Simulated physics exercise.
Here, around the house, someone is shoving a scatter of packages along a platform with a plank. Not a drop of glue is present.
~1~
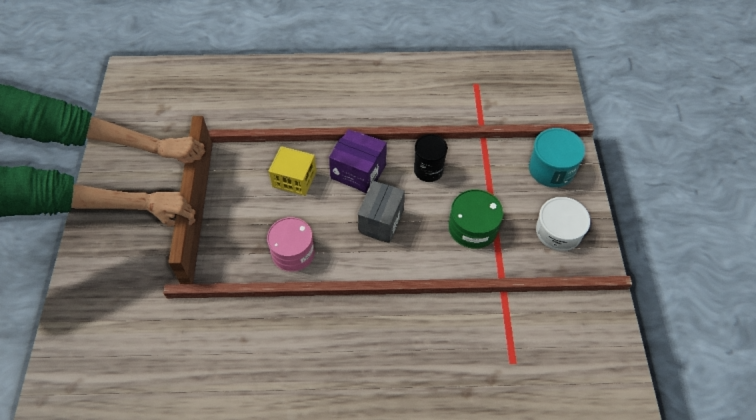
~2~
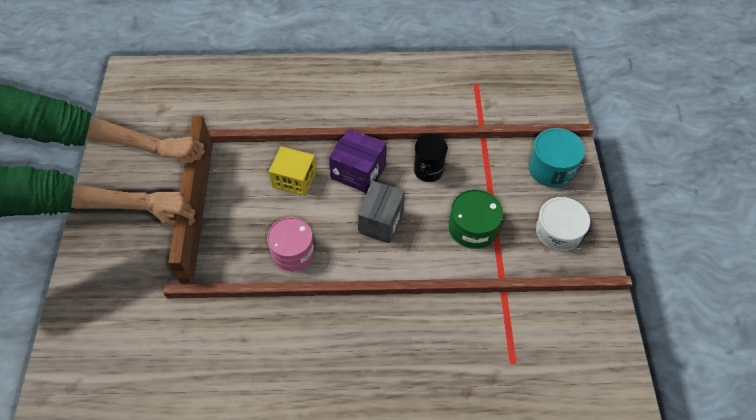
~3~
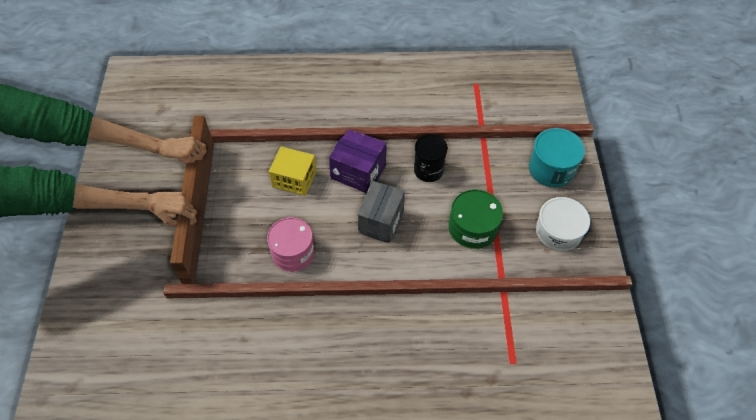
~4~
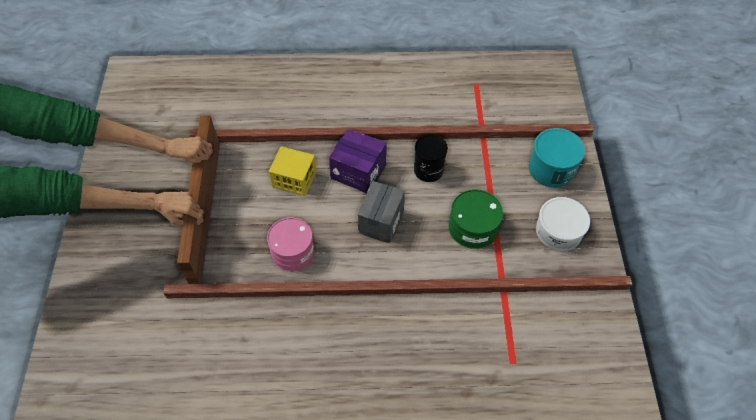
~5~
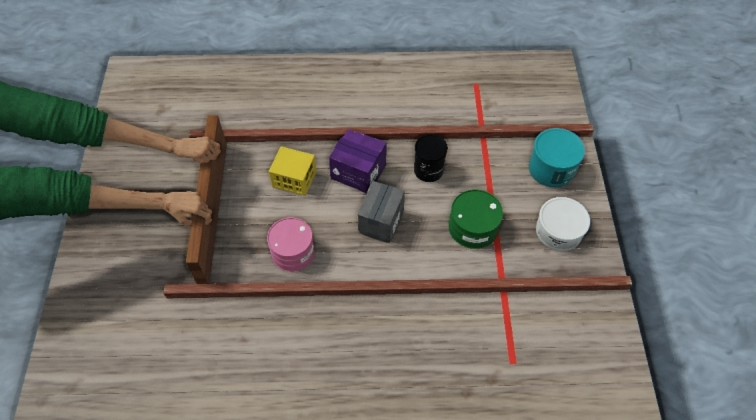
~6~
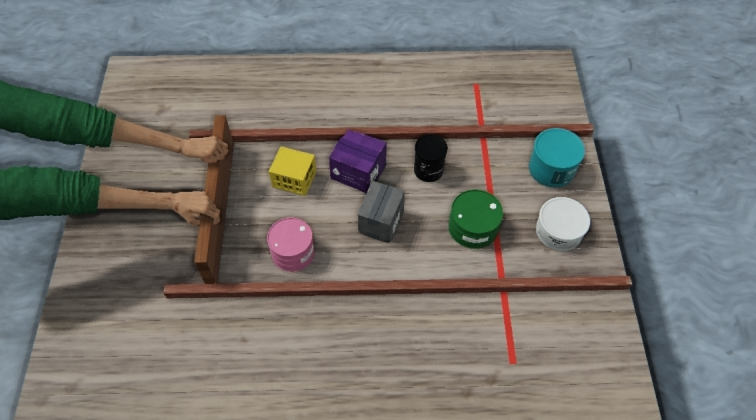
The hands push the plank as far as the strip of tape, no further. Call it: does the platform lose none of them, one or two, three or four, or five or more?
It loses one or two.
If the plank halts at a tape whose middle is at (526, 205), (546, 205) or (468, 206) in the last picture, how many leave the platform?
Result per try: 3; 3; 0.
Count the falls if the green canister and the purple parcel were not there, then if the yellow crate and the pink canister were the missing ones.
In the first try 0, in the other 0.
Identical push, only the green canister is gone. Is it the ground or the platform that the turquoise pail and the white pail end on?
Outcome: The turquoise pail drops down, the white pail is safe.
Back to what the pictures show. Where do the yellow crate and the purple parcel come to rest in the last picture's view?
First (507, 164), then (546, 155).
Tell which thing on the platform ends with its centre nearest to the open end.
The one is the white pail.
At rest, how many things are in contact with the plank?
It ends up touching 3.
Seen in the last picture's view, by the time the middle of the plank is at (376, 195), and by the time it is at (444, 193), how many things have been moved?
Up to then 5, and up to the other point 7.
Early on, none off yet; turquoise pail at rest near (556, 158); white pail at rest near (562, 225); green canister at rest near (475, 219).
Finally, the number that fall off is one or two; lost, turquoise pail.
